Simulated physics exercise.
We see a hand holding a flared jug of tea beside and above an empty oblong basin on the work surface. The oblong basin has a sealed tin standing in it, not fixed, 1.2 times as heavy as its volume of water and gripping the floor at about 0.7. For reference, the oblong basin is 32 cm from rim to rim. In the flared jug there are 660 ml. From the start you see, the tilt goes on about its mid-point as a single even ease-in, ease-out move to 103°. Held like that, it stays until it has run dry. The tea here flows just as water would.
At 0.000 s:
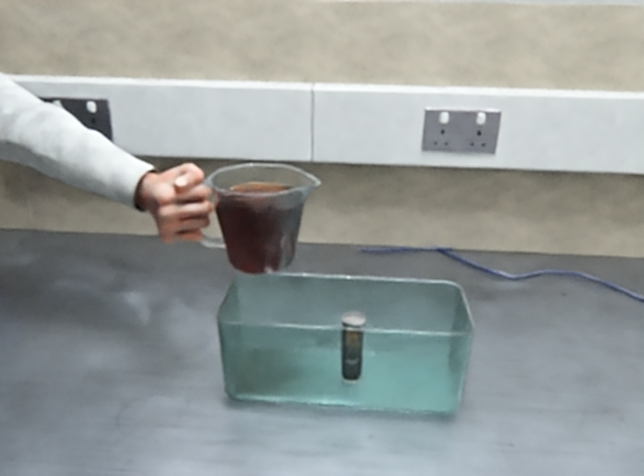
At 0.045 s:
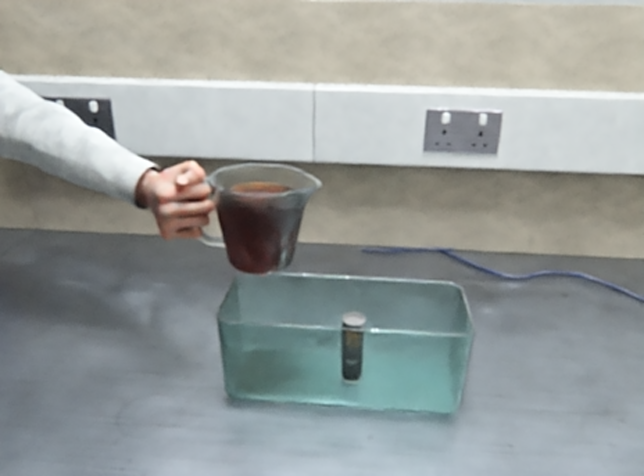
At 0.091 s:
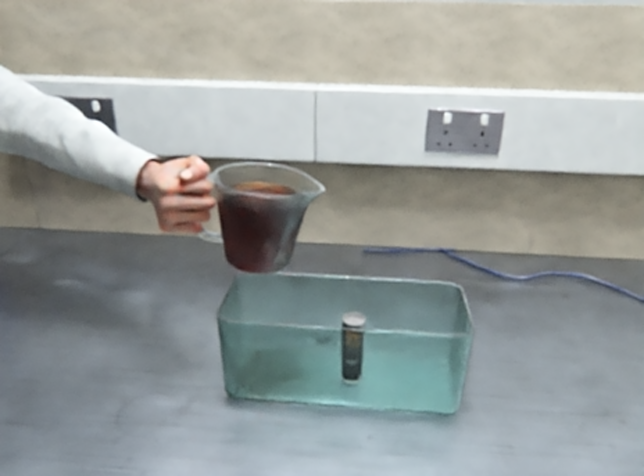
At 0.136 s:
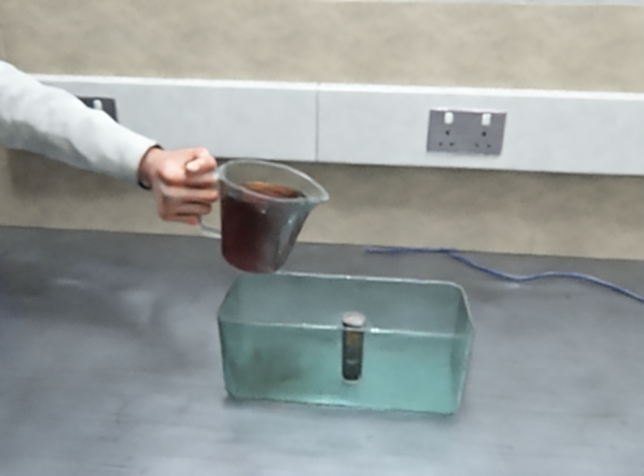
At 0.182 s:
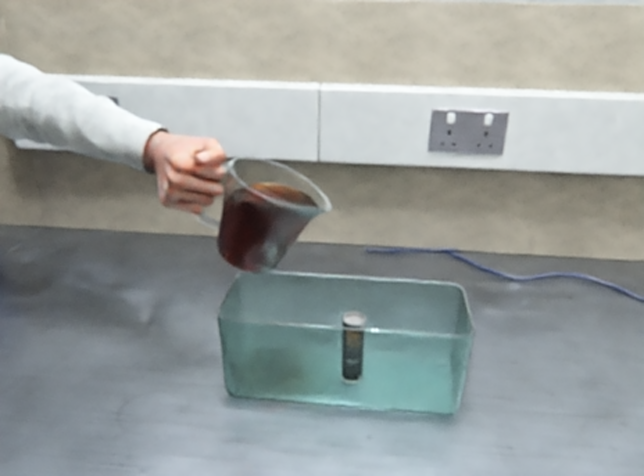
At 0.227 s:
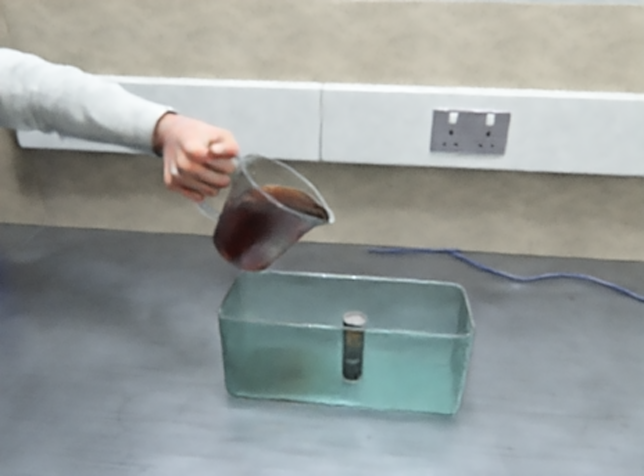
A hand holding a clear flared jug of dark reddish-brown tea above a glass oblong basin slowly tilts it to the right, the tea shifting toward the rim, while a small dark tin stands in the basin on the grey work surface.
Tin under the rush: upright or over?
Over.
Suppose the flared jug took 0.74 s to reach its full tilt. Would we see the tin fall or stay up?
The tin would overturn.
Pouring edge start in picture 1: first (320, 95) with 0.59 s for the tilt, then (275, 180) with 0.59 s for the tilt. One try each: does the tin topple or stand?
Trial 1 - tin stays standing; trial 2 - tin stays standing.
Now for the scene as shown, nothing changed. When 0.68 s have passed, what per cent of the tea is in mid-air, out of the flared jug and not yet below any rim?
6 in a hundred, give or take.
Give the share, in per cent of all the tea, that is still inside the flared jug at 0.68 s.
Remaining share: Approx. 8 %.
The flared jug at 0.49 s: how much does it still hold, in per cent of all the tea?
46 %.
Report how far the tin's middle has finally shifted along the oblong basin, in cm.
About 9.5 cm.
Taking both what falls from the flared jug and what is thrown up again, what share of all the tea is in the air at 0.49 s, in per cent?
Roughly 22 percent.
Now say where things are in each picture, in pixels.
It leans 0°; its right rim is at (320, 182); the tea meets the walls at (217, 193) and (304, 196); the oblong basin's rim runs from (227, 296) to (467, 308); the tin's top is at (354, 321), in the first frame.
It leans 1°; its right rim is at (321, 184); the tea meets the walls at (219, 192) and (305, 197), in the second frame.
It leans 6°; its right rim is at (325, 189); the tea meets the walls at (222, 190) and (307, 199), in the third frame.
It leans 13°; its right rim is at (329, 197); the tea meets the walls at (226, 190) and (311, 201), in the fourth frame.
It leans 22°; its right rim is at (333, 208); the tea meets the walls at (229, 192) and (319, 204), in the fifth frame.
It leans 33°; its right rim is at (335, 221); the tea meets the walls at (229, 199) and (327, 209), in the sixth frame.
Then, 0.49 s in, the tilt is 95° and 46 per cent is still to pour; the tin stands where it began.
Then, 0.68 s in, the tilt is 103° and 8 per cent is still to pour; the tin stands 2 cm from where it began.
Then, 0.87 s in, the tilt is 103° and 0 per cent is still to pour; the tin leans 34°.
Then, 1.09 s in, the tilt is 103° and 0 per cent is still to pour; the tin lies on its side.
Finally, the tin lies on its side.
